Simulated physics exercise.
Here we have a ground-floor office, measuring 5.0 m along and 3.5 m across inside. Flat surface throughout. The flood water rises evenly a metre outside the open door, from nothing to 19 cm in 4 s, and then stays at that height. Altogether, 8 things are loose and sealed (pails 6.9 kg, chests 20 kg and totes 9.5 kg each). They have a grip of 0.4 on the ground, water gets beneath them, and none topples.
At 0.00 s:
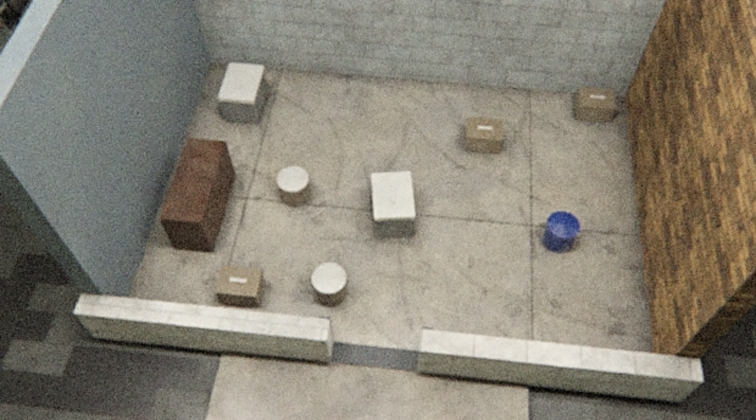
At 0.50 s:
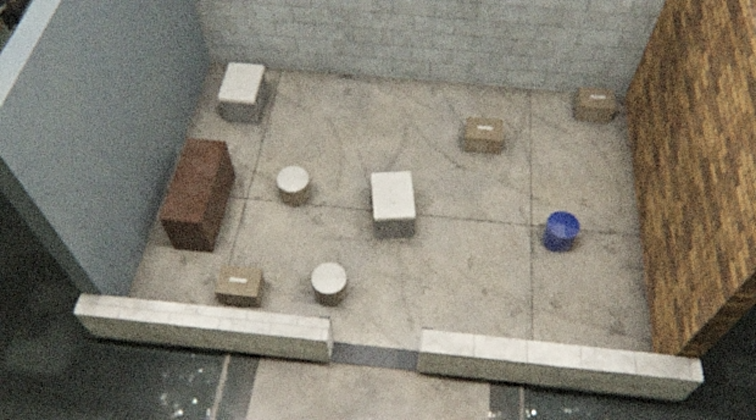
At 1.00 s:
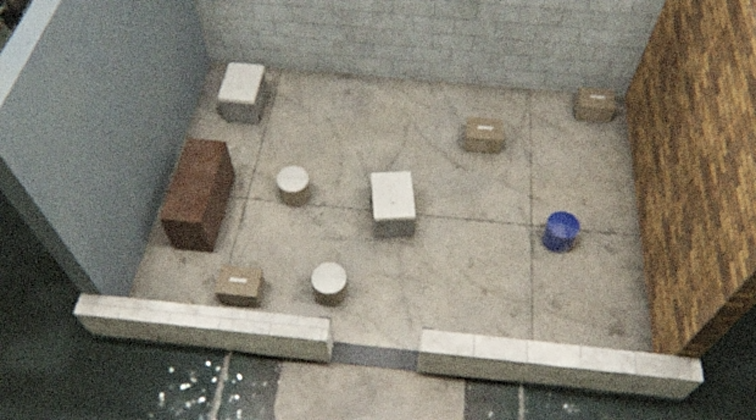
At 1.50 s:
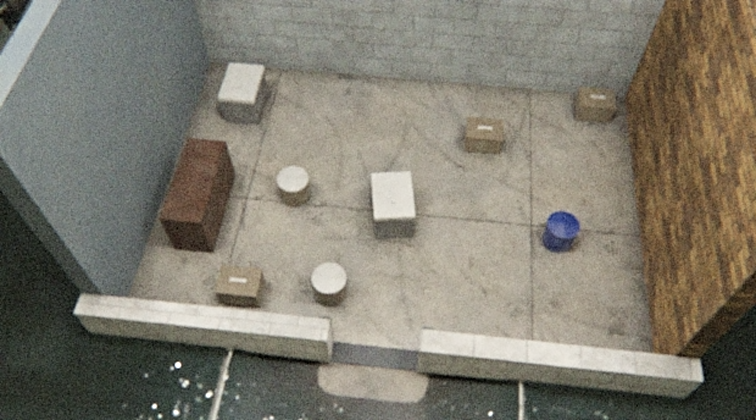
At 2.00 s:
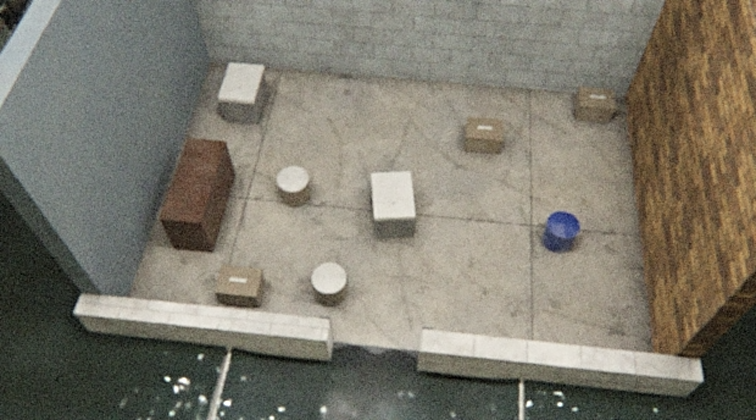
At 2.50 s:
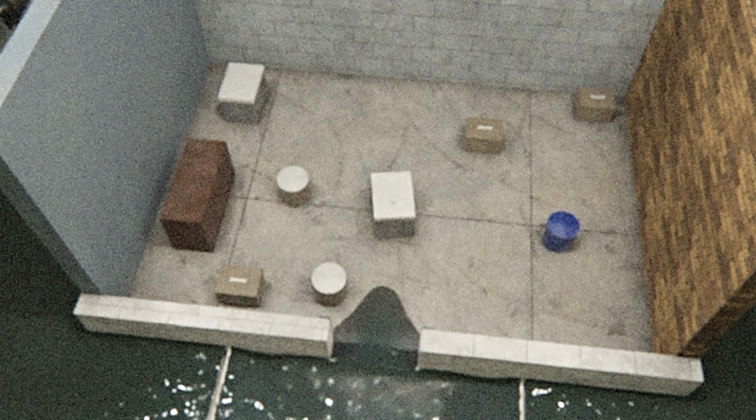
A walled room with a bare concrete floor, a blue-grey wall at left and a wooden one at right, is seen from high above by a still camera. A reddish-brown chest, white blocks, pale round tubs, small brown boxes and a blue pail at right stand unmoving. Dark water spreads over the ground outside, covers the pale path, then pushes a small tongue through the front doorway.
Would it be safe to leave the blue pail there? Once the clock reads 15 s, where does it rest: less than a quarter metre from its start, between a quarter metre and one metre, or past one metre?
It rests less than a quarter metre from its start.
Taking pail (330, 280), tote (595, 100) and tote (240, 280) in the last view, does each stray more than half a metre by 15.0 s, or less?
Order as asked: Below, beyond, below.
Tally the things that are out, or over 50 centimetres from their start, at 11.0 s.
Count then: 1.
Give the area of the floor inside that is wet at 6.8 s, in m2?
Some 13 m2 of it.
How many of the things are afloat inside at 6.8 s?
The count is 0.
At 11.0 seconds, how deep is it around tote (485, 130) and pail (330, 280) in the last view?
First roughly 6 cm, second roughly 5 cm.
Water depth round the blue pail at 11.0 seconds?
4 cm, roughly.
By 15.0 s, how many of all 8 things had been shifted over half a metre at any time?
The count comes to 2.
After 3.5 s the blue pail is near (564, 224), 0.0 m from its start, aground; 0 afloat.
After 6.8 s the blue pail is near (564, 224), 0.0 m from its start, aground; 0 afloat.
After 11.0 s the blue pail is near (564, 224), 0.0 m from its start, aground; 0 afloat.
After 15.0 s the blue pail is near (564, 224), 0.0 m from its start, aground; 4 afloat.
